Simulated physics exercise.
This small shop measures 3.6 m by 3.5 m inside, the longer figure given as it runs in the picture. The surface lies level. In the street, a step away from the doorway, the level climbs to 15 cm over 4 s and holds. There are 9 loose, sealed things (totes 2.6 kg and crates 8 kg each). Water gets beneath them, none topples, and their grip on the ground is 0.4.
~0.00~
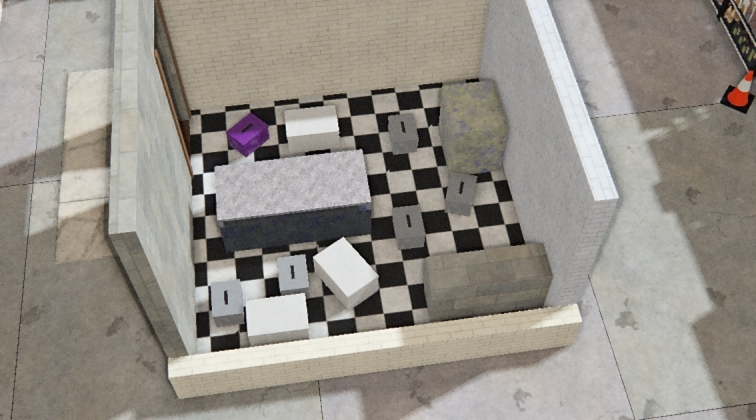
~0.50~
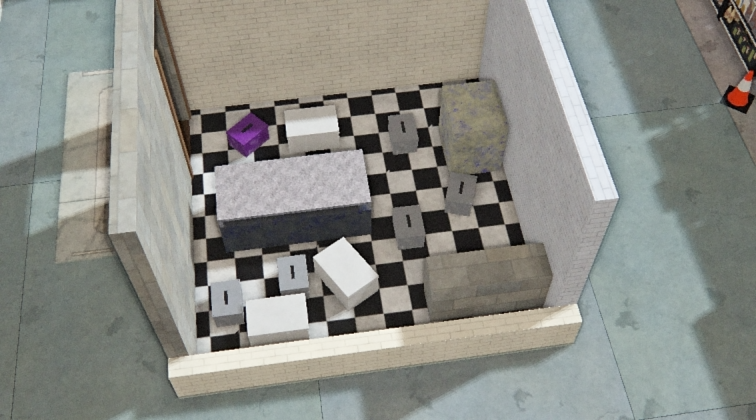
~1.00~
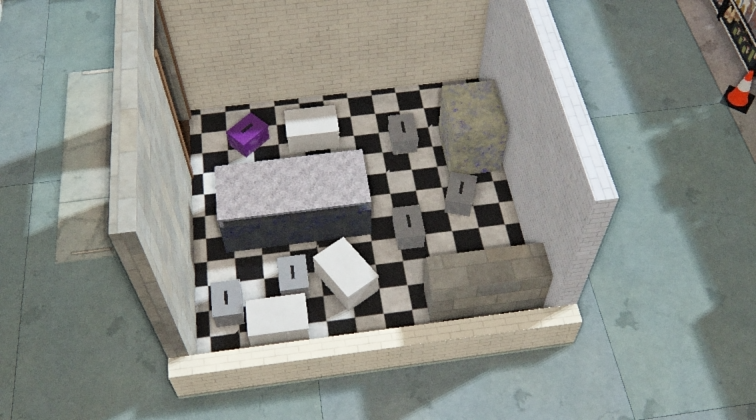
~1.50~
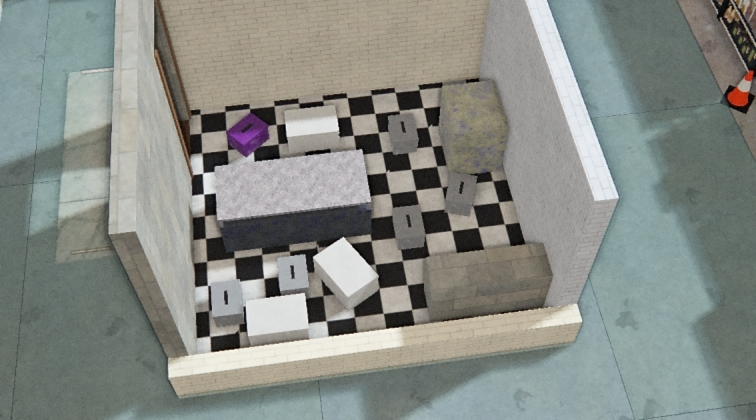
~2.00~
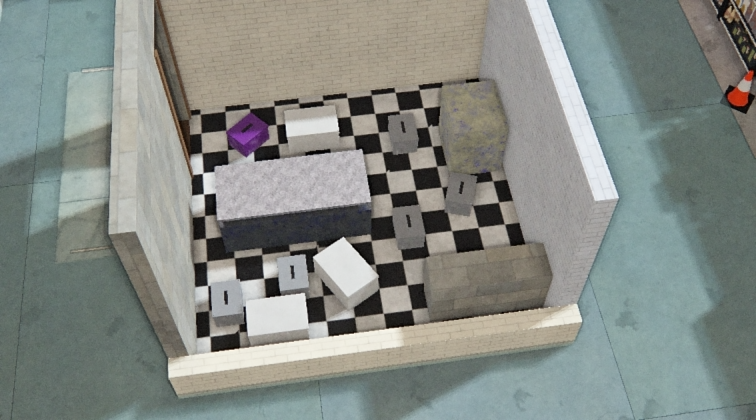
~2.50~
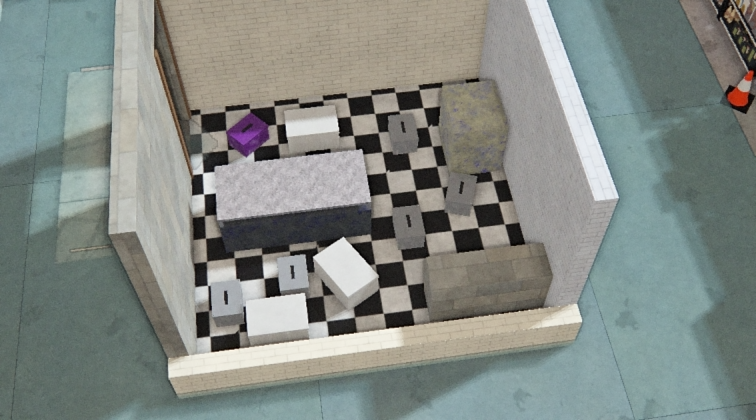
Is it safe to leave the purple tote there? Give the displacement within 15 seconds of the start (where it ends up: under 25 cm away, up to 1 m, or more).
The purple tote gets carried off.
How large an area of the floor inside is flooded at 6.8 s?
Roughly 5.5 m2.
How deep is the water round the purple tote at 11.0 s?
About 8 cm.
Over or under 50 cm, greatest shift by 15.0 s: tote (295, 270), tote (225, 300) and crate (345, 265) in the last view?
In that order: Over, under, past it.
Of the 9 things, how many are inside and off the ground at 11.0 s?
At that moment 4.
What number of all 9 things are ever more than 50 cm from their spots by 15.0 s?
I count 7.
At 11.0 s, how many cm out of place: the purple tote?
Roughly 250 cm by then.
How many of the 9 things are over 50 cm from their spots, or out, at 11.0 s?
By then 5.
After 3.5 s the purple tote is near (267, 131), 0.2 m from its start, aground; 0 afloat.
After 6.8 s the purple tote is near (442, 183), 2.4 m from its start, afloat; 3 afloat.
After 11.0 s the purple tote is near (433, 255), 2.7 m from its start, afloat; 4 afloat.
After 15.0 s the purple tote is near (397, 316), 3.0 m from its start, afloat; 9 afloat.
